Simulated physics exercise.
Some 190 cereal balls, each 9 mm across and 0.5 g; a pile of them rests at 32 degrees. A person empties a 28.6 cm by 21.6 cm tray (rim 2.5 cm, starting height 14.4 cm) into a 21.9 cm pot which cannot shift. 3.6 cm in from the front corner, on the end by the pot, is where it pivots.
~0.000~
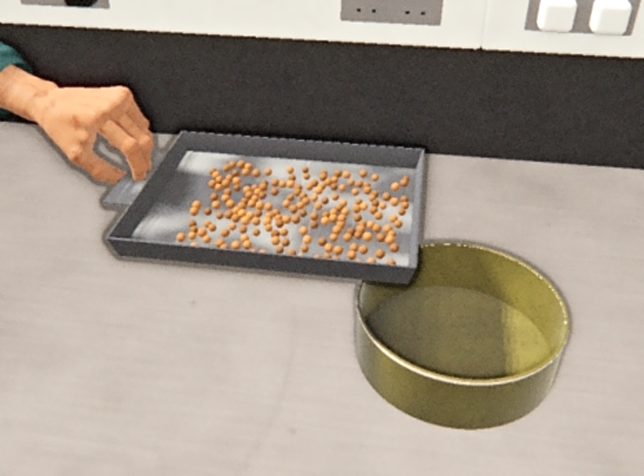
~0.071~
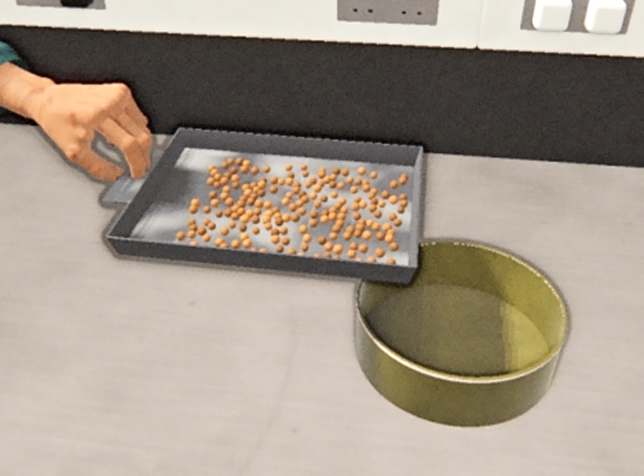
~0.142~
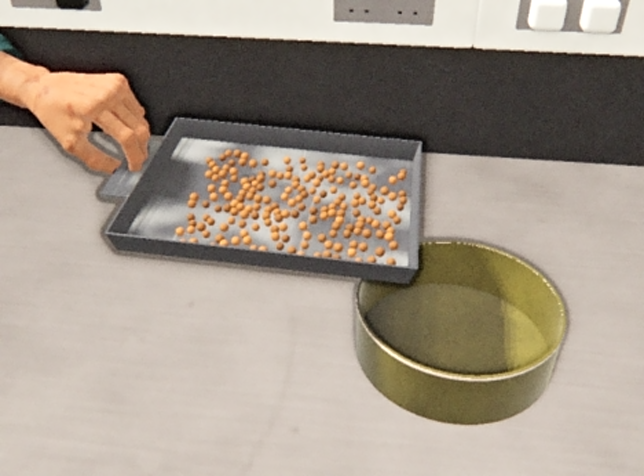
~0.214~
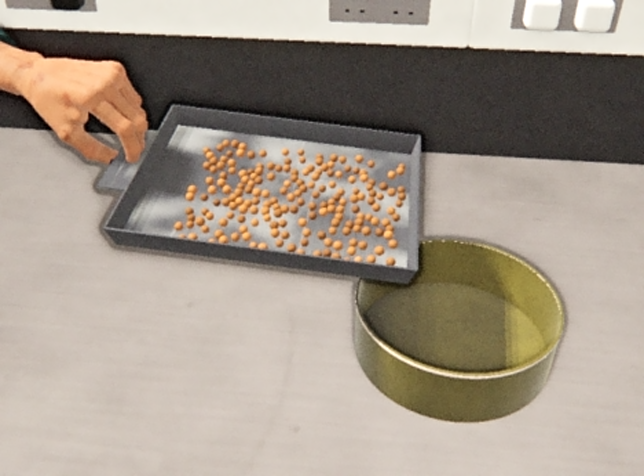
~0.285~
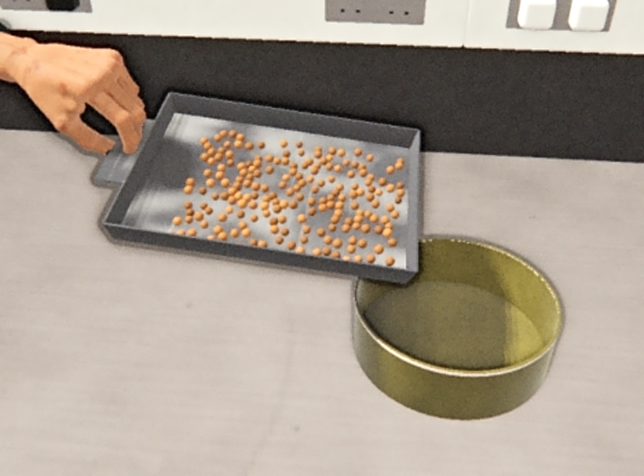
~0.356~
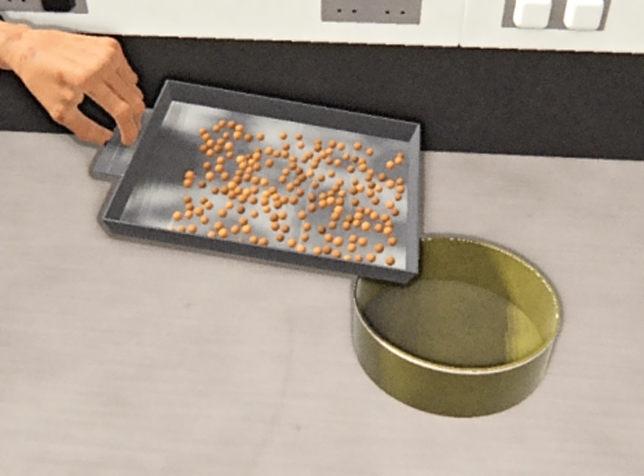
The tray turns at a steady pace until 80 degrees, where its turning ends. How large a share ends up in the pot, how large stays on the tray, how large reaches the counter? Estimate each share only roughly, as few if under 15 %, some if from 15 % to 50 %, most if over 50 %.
Roughly: Pot few, tray most, counter few.
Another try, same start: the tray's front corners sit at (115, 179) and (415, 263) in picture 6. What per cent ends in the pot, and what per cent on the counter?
You'd end with pot at 10 and counter at 0.
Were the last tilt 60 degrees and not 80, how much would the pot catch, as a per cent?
In that case some 0 per cent.
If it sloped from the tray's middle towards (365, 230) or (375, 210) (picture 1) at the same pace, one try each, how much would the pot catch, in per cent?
First try: About 5 percent; second try: About 0 percent.
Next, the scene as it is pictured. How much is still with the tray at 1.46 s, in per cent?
Around 100 percent of it.
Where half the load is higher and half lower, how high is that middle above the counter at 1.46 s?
Roughly 20 cm above the counter.
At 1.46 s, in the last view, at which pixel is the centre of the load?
Around (357, 219).
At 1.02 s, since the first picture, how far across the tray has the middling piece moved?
Around 7 centimetres.
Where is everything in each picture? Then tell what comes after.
The first picture shows tray tilt 0 degrees, front corners at (115, 235) and (410, 263); middle of the pieces at (294, 210); pot at (461, 303).
The second picture shows tray tilt 1 degrees, front corners at (114, 234) and (410, 262); middle of the pieces at (293, 208).
The third picture shows tray tilt 4 degrees, front corners at (114, 230) and (411, 263), lowest corner right front; middle of the pieces at (292, 203).
The fourth picture shows tray tilt 7 degrees, front corners at (112, 225) and (411, 265), lowest corner right front; middle of the pieces at (291, 198).
The fifth picture shows tray tilt 11 degrees, front corners at (111, 220) and (411, 266), lowest corner right front; middle of the pieces at (290, 193).
The sixth picture shows tray tilt 14 degrees, front corners at (111, 215) and (411, 267), lowest corner right front; middle of the pieces at (291, 188); pot at (455, 296). Its pace works out near 45 degrees a second.
After 1.02 s, tilt 45 degrees; the tray holds 100 %, the pot 0 %.
After 1.46 s, tilt 66 degrees; the tray holds 100 %, the pot 0 %.
Then, at 1.98 s, tilt 80 degrees; the tray holds 100 %, the pot 0 %.
At rest (2.3 s), pot 0 %, tray 100 %, counter 0 %.
